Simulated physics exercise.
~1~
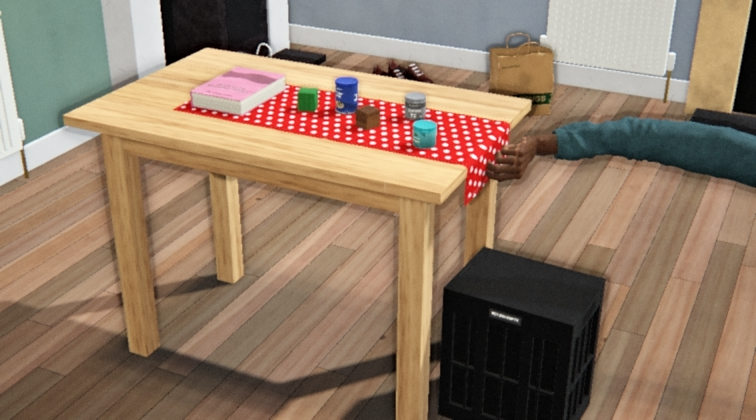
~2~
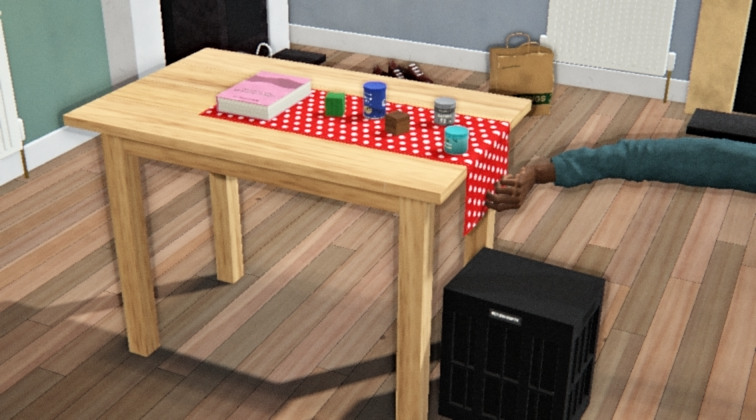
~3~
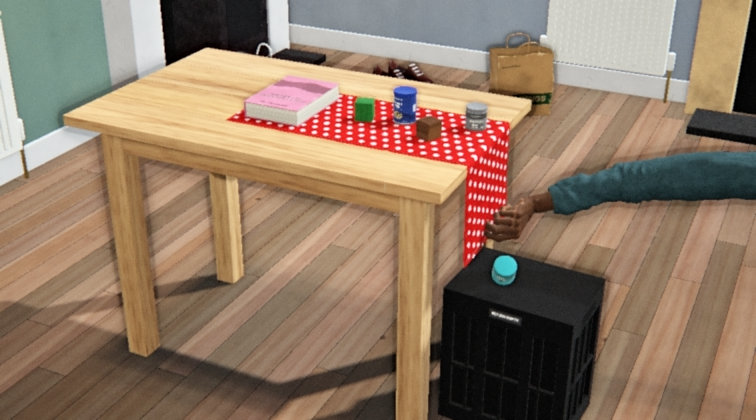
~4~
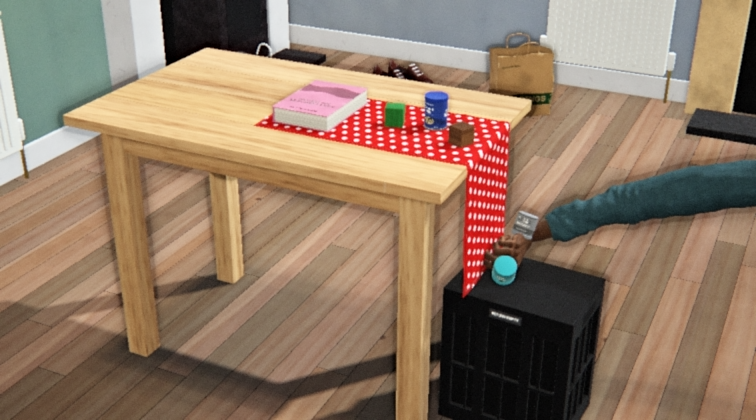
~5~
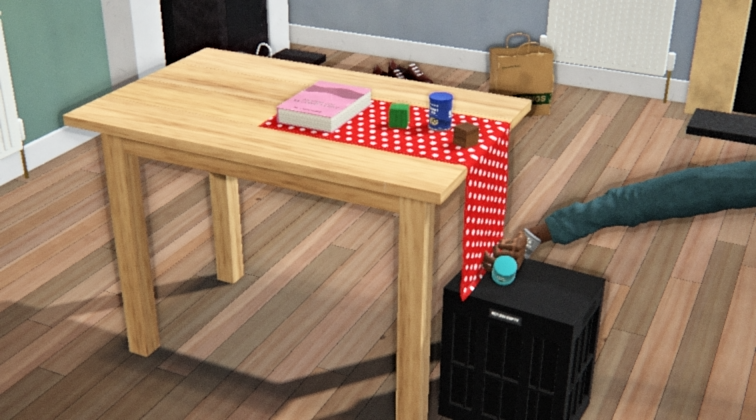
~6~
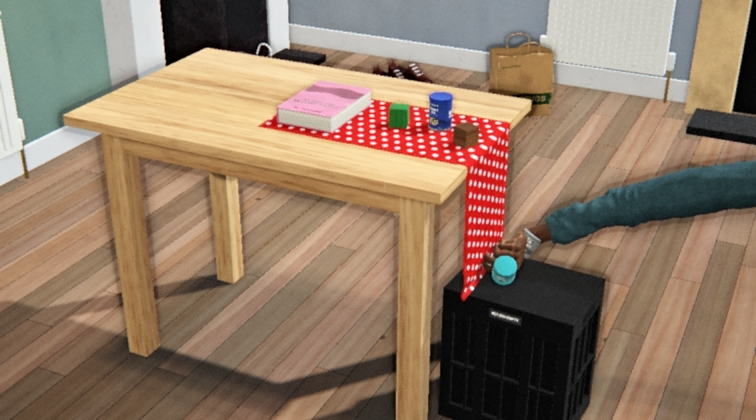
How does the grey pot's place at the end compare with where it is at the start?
At the start the grey pot stands on the red cloth on top of the table, towards the right. By the end it is off the table, lower and further right, down by the hand at the black crate.
